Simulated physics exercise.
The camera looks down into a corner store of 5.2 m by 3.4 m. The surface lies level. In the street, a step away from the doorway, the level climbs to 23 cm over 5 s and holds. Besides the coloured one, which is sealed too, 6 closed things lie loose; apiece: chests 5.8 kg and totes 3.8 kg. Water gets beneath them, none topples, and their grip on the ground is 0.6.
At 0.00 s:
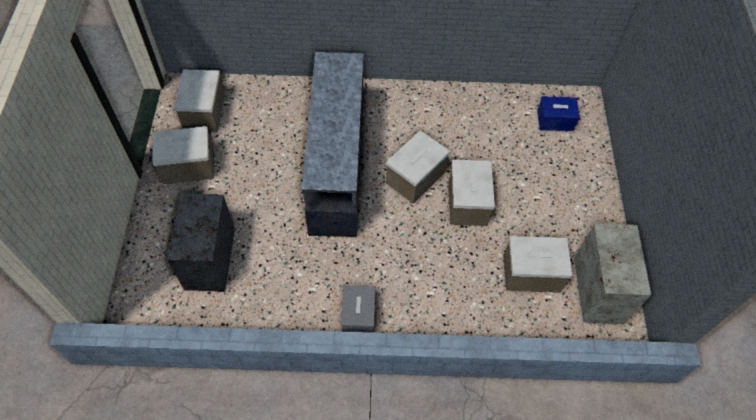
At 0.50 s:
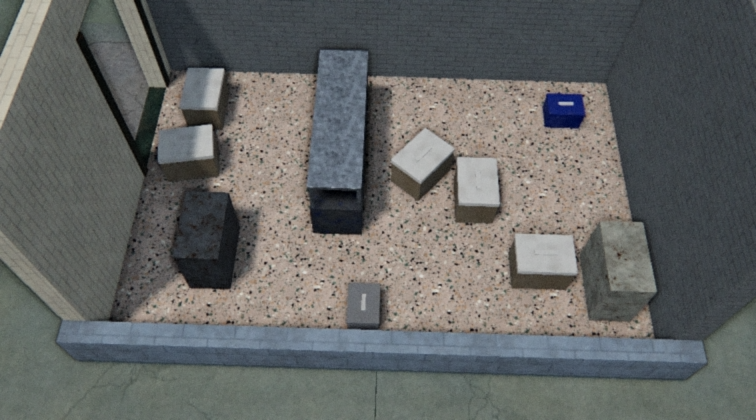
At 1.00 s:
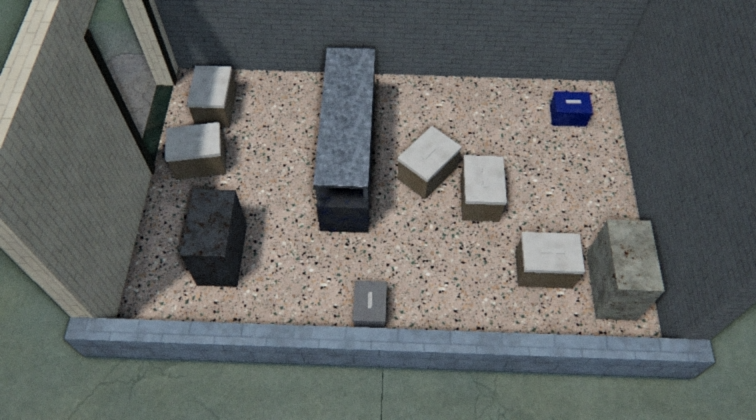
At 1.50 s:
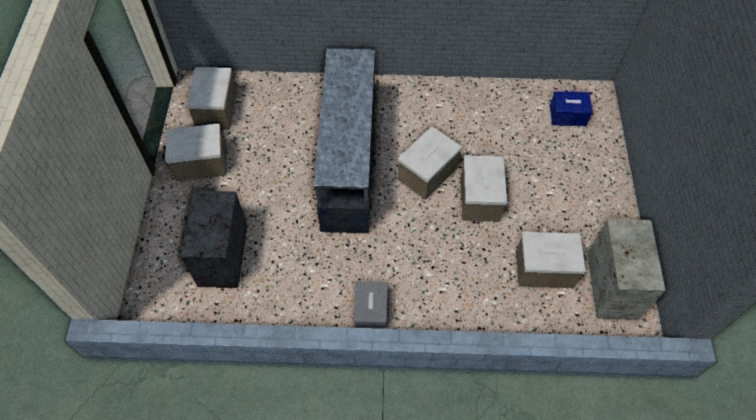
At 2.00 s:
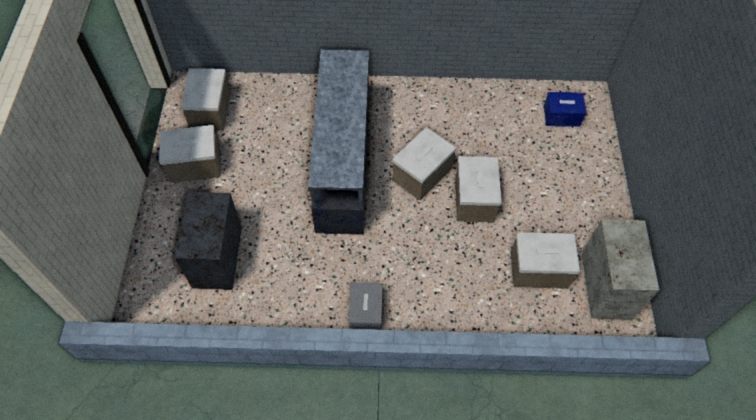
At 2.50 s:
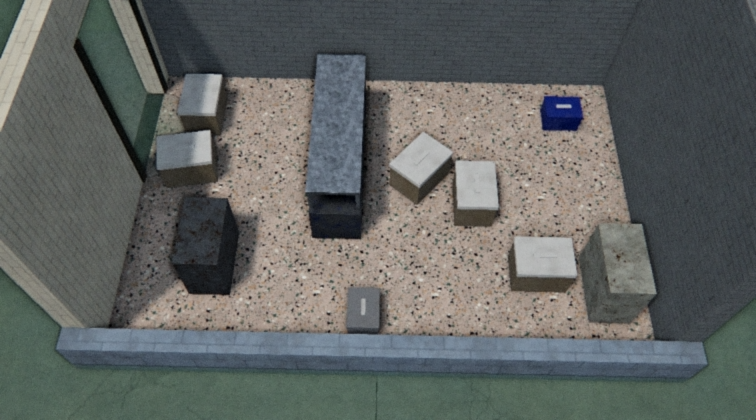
A walled room with a speckled pinkish floor is seen from high above, with a low blue-grey wall along the near side and an opening at the left. A long dark slab-topped block stands left of centre, pale boxes sit on both sides, a blue box lies at far right and a grey one near the front. Nothing inside moves; only the view drifts slightly and back.
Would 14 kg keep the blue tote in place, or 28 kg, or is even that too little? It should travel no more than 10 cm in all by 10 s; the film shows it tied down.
I expect that the smaller load will do.
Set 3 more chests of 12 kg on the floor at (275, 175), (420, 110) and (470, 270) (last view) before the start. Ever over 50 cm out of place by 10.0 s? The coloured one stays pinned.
In turn: Over, past it, less.
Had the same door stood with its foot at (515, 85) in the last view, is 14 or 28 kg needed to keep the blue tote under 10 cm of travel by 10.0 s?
Then only the larger load is enough.
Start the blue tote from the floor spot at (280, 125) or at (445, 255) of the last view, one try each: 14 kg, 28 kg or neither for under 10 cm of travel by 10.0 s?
In turn: Only the larger holds; either load holds.
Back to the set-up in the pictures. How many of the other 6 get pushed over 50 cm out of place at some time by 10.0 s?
That makes 3.
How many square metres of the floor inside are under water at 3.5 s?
Roughly 2.0 m2.
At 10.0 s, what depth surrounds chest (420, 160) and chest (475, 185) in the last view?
About 3 and 3 cm.
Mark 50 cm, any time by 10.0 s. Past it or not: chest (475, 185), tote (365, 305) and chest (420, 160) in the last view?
In that order: Under, past it, short of it.
After 3.5 s the blue tote would be 0 cm from its start with 14 kg and 0 cm from its start with 28 kg; 0 cm of water round it then.
After 4.5 s the blue tote would be 0 cm from its start with 14 kg and 0 cm from its start with 28 kg; 0 cm of water round it then.
After 7.0 s the blue tote would be 0 cm from its start with 14 kg and 0 cm from its start with 28 kg; 2 cm of water round it then.
After 10.0 s the blue tote would be 0 cm from its start with 14 kg and 0 cm from its start with 28 kg; 5 cm of water round it then.
